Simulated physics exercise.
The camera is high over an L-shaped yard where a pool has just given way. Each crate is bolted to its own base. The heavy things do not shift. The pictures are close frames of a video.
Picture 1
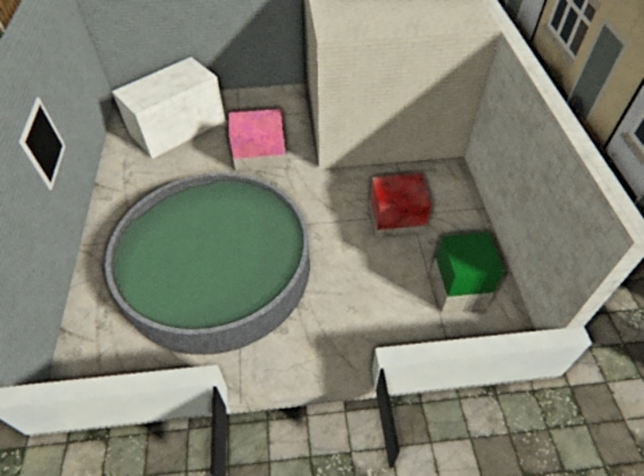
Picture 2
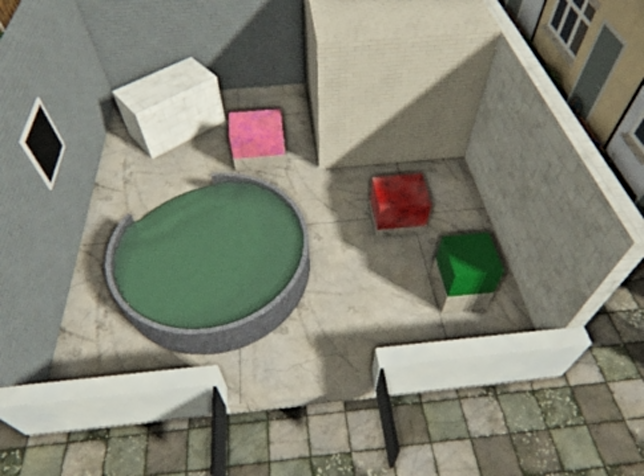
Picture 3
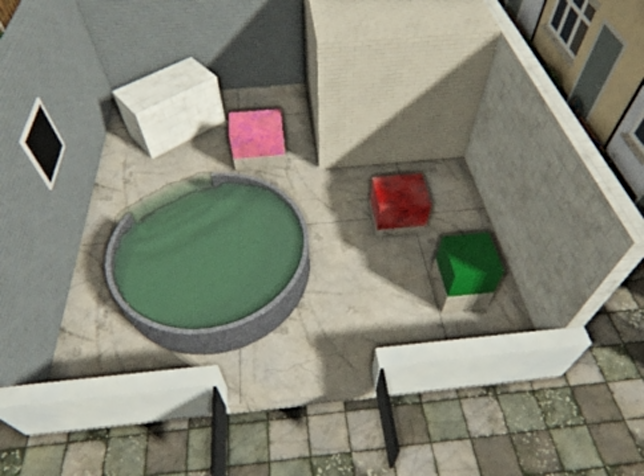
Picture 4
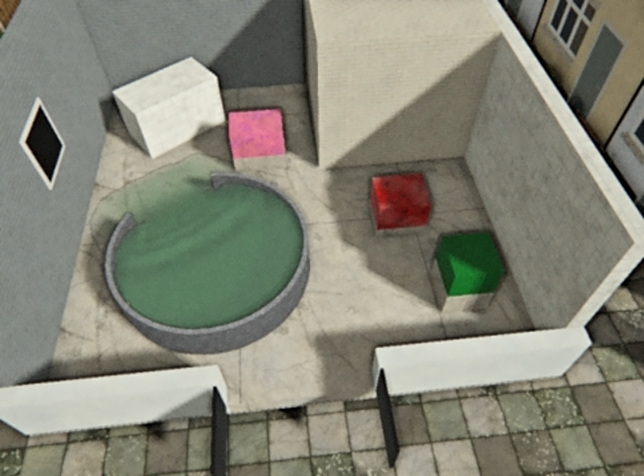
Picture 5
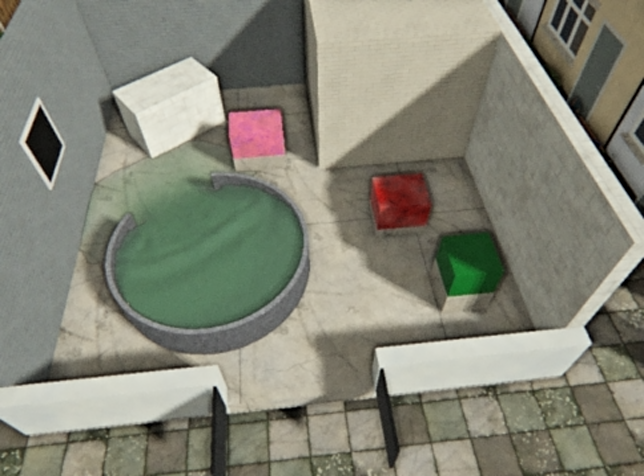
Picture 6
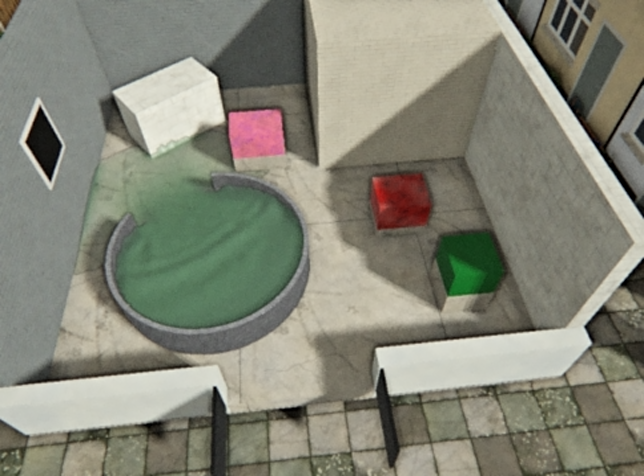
Green water in a round pool broke out through a gap in the far side of its grey wall, then spread in a thin sheet over the paved yard toward the white and pink blocks.
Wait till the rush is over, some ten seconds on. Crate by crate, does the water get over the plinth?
In the end: The pink crate escapes dry; the red crate escapes dry; the green crate escapes dry.
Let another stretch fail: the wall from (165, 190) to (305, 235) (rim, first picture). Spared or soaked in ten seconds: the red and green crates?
My reading: Red crate is topped; green crate remains dry.
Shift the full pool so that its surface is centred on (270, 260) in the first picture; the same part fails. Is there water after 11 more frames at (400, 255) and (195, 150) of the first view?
In turn: No water, awash.
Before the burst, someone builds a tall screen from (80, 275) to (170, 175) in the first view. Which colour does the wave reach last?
I say the one in green.
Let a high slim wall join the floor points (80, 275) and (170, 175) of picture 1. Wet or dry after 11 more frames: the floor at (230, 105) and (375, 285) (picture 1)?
In that order: Flooded, no water.
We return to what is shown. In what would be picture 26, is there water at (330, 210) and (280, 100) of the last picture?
In turn: Dry, covered.
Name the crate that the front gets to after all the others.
That is the green one.
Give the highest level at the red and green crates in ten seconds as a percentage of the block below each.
Roughly 60 per cent, then 20 per cent.
A moment on, water covers 25 % of the floor; the pink crate water round its plinth, the red crate not reached, the green crate not reached.
Next, water covers 40 % of the floor; the pink crate water round its plinth, the red crate not reached, the green crate not reached.
Then, water covers 50 % of the floor; the pink crate water round its plinth, the red crate not reached, the green crate not reached.
Later, water covers 70 % of the floor; the pink crate water round its plinth, the red crate water round its plinth, the green crate not reached.
In the end, water covers 90 % of the floor; the pink crate stayed above the water, the red crate stayed above the water, the green crate stayed above the water.
